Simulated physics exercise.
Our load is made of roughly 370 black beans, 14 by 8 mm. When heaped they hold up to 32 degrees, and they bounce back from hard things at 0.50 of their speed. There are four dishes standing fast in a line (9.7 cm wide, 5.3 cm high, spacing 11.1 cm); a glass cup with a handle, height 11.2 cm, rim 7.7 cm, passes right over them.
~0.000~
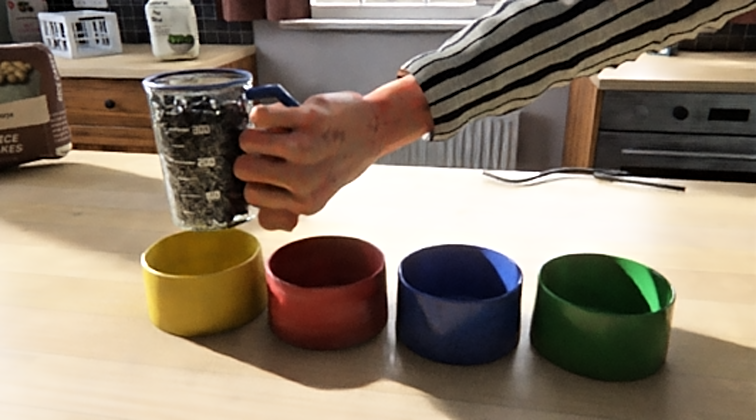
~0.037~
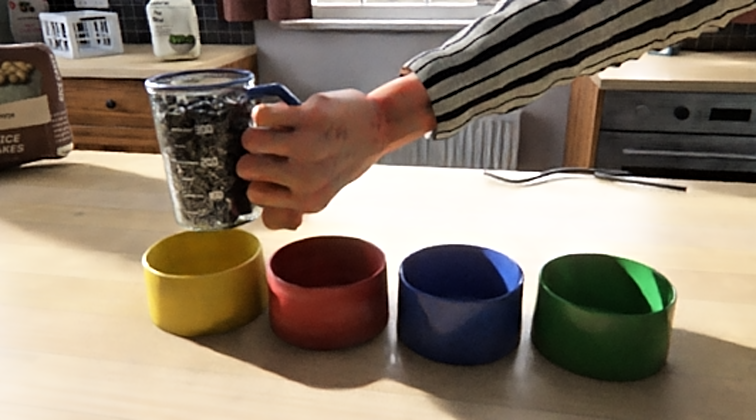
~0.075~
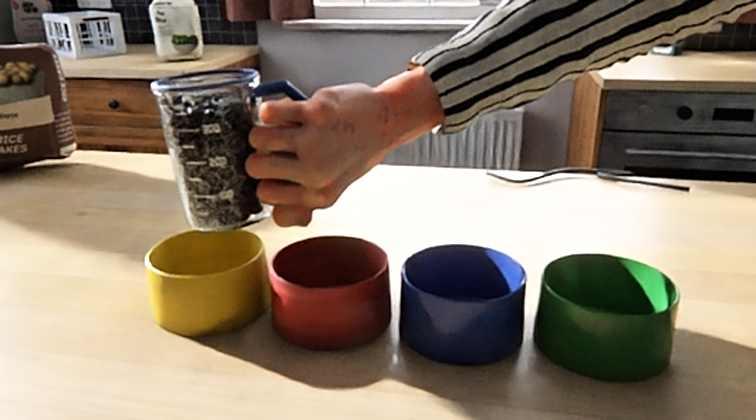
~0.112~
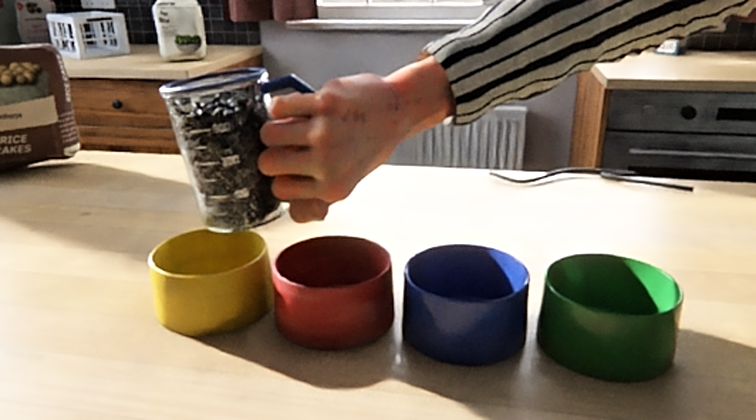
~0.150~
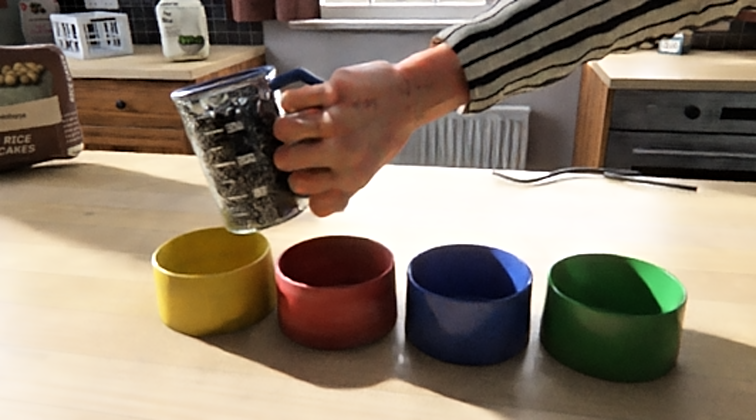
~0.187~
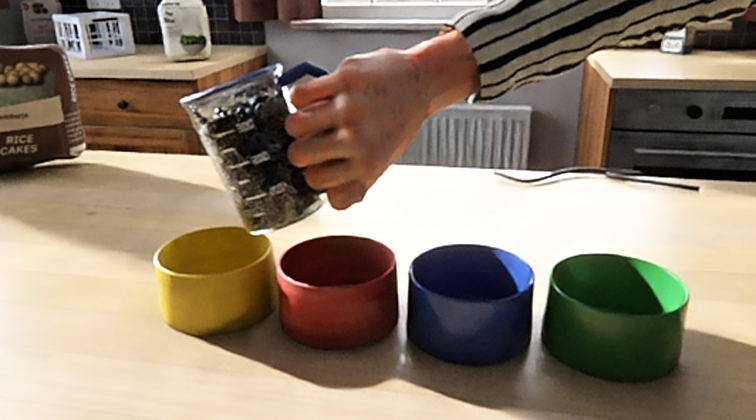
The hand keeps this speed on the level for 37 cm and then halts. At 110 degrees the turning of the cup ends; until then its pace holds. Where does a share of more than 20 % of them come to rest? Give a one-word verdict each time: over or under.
Outcome: Red: Probably a fifth or fewer of the pieces land there, blue: Probably more than a fifth of the pieces land there, green: Probably more than a fifth of the pieces land there, yellow: Probably a fifth or fewer of the pieces land there, counter: Probably a fifth or fewer of the pieces land there.
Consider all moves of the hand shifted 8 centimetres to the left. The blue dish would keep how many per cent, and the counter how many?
Then the blue dish would get 40 and the counter 10.
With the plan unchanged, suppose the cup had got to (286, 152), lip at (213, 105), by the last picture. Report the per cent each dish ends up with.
The red dish keeps 0, the blue dish 10, the green dish 80 and the yellow dish 0.
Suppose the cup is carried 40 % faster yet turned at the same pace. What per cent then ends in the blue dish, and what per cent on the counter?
The shares would then be blue 10 and counter 10.
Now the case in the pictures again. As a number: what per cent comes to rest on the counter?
Roughly 10 in a hundred.
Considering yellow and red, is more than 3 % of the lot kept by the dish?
Note - yellow negative, red affirmative.
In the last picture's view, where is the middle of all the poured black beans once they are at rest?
Centre at rest, approx.: (494, 313) px.
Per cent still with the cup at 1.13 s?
Close to 40 in a hundred.
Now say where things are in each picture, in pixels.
In the first picture, cup at (208, 149), tilt 0 degrees, lip at (153, 78), moved 0.0 cm; middle of the pieces at (210, 153); yellow dish at (203, 251); red dish at (326, 260); blue dish at (460, 271); green dish at (604, 282).
In the second picture, cup at (211, 149), tilt 1 degrees, lip at (155, 78), moved 0.2 cm; middle of the pieces at (213, 153).
In the third picture, cup at (219, 150), tilt 4 degrees, lip at (161, 81), moved 0.6 cm; middle of the pieces at (222, 154).
In the fourth picture, cup at (231, 150), tilt 8 degrees, lip at (170, 86), moved 1.4 cm; middle of the pieces at (234, 154).
In the fifth picture, cup at (247, 150), tilt 13 degrees, lip at (181, 92), moved 2.5 cm; middle of the pieces at (250, 154).
In the sixth picture, cup at (260, 151), tilt 19 degrees, lip at (190, 98), moved 3.5 cm; middle of the pieces at (264, 155); yellow dish at (215, 250); red dish at (337, 260); blue dish at (471, 271); green dish at (617, 282). Its pace works out near 150 degrees a second; the hand travels 28 cm a second.
After 0.75 s, tilt 103 degrees; cup holds 95 %, red 5 %.
Then, at 1.13 s, tilt 110 degrees; cup holds 40 %, red 10 %, blue 40 %.
After 1.60 s, tilt 110 degrees; cup holds 20 %, red 10 %, blue 45 %, green 15 %.
In the end, at 2.9 s, red 10 %, blue 45 %, green 35 %, yellow 0 %, counter 10 %.
